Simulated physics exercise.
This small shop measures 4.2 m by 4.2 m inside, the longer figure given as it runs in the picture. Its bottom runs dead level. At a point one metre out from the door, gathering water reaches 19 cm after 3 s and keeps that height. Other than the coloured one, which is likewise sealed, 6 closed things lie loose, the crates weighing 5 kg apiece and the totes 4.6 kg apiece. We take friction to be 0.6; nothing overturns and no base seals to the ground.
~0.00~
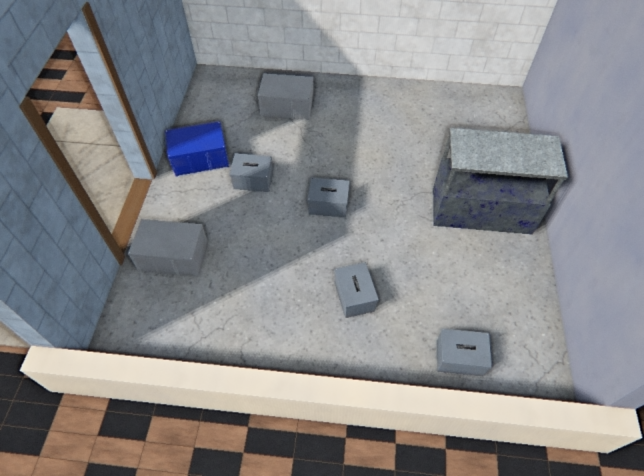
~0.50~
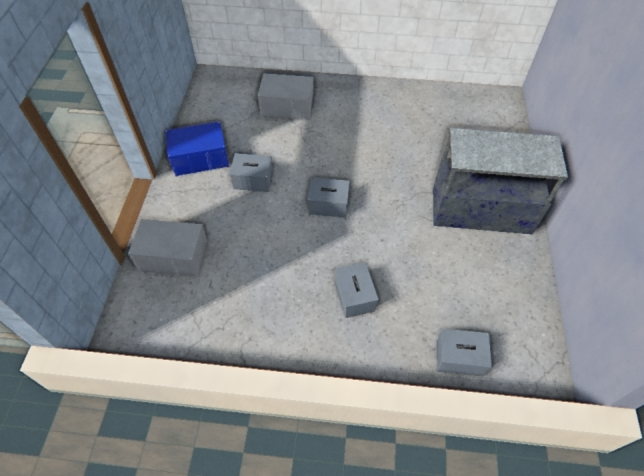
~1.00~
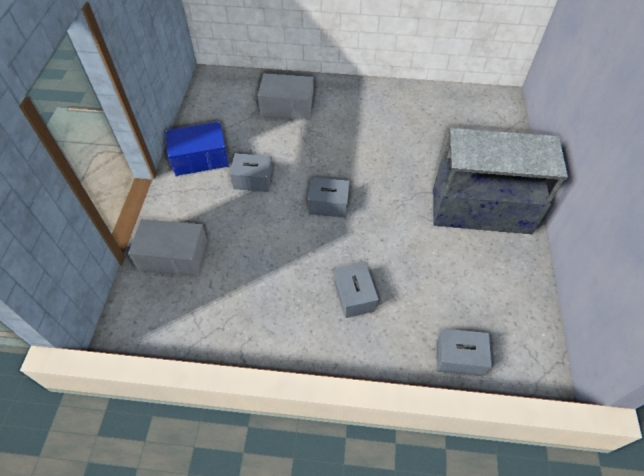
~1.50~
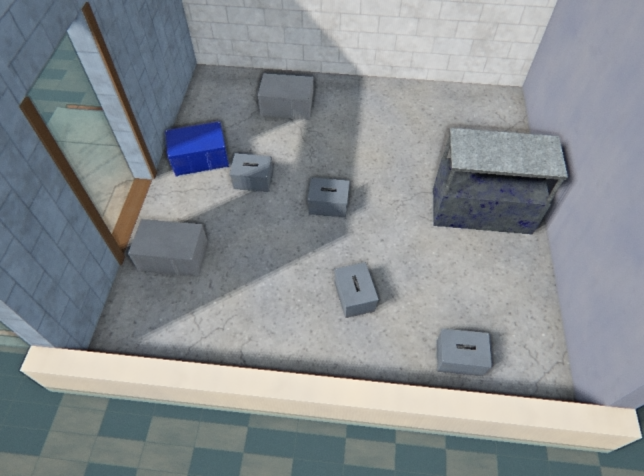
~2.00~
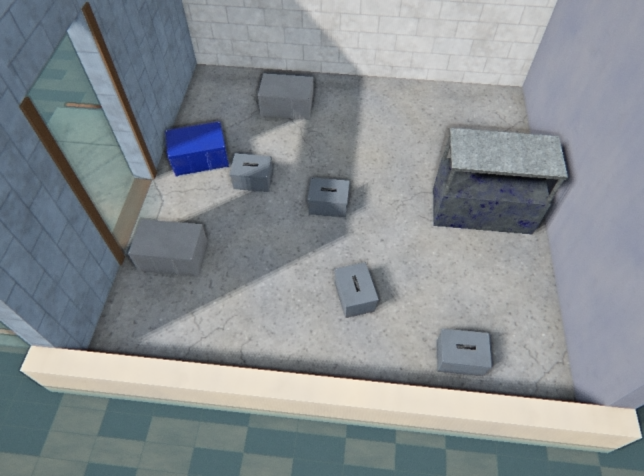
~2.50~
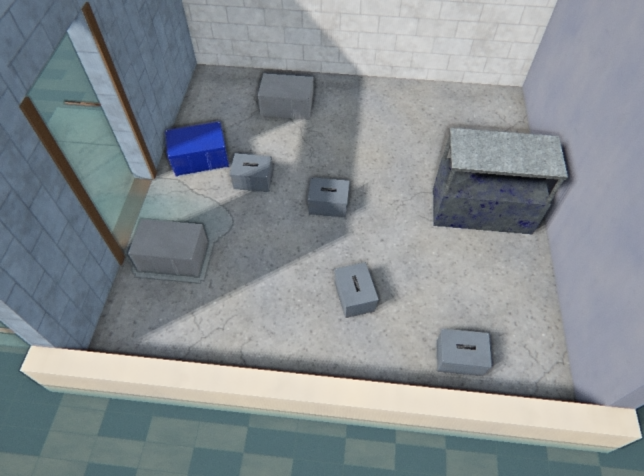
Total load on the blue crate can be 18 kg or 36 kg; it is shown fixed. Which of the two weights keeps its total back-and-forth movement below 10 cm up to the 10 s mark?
The lighter one already.
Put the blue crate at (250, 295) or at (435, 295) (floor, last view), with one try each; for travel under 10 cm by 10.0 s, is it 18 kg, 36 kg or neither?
Only the heavy mass does it, then only the heavy mass does it.
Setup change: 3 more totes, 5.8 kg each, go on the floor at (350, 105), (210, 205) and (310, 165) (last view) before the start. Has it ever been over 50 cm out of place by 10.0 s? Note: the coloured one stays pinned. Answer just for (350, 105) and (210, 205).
Well, below half a metre and then beyond half a metre.
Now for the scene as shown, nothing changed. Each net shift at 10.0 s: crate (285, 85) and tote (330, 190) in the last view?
Respectively 0 and 250 centimetres.
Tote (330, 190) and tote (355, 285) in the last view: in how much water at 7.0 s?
About 5 and 7 cm.
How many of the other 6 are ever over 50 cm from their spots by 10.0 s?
I get 5.
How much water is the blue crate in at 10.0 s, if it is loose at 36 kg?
Depth: Approx. 4 cm.
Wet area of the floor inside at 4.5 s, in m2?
Some 8.0 m2.
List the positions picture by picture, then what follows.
The first frame shows the blue crate at (195, 139) rests on the ground; water covers 0.0 m2; 0 of 7 have shifted.
The second frame shows the blue crate at (195, 139), on the bottom; water covers 0.0 m2; 0 of 7 have shifted.
The third frame shows the blue crate at (195, 139) rests on the ground; water covers 0.0 m2; 0 of 7 have shifted.
The fourth frame shows the blue crate at (195, 139) rests on the ground; 0.0 m2 under water; 0 of 7 have shifted.
The fifth frame shows the blue crate at (195, 139), on the bottom; 0.1 m2 under water; 0 of 7 have shifted.
The sixth frame shows the blue crate at (195, 139) rests on the ground; water covers 0.6 m2; 0 of 7 have shifted.
After 3.5 s the blue crate would be 0 cm from its start with 18 kg and 0 cm from its start with 36 kg; 2 cm of water round it then.
After 4.5 s the blue crate would be 0 cm from its start with 18 kg and 0 cm from its start with 36 kg; 3 cm of water round it then.
After 7.0 s the blue crate would be 0 cm from its start with 18 kg and 0 cm from its start with 36 kg; 3 cm of water round it then.
After 10.0 s the blue crate would be 0 cm from its start with 18 kg and 0 cm from its start with 36 kg; 4 cm of water round it then.
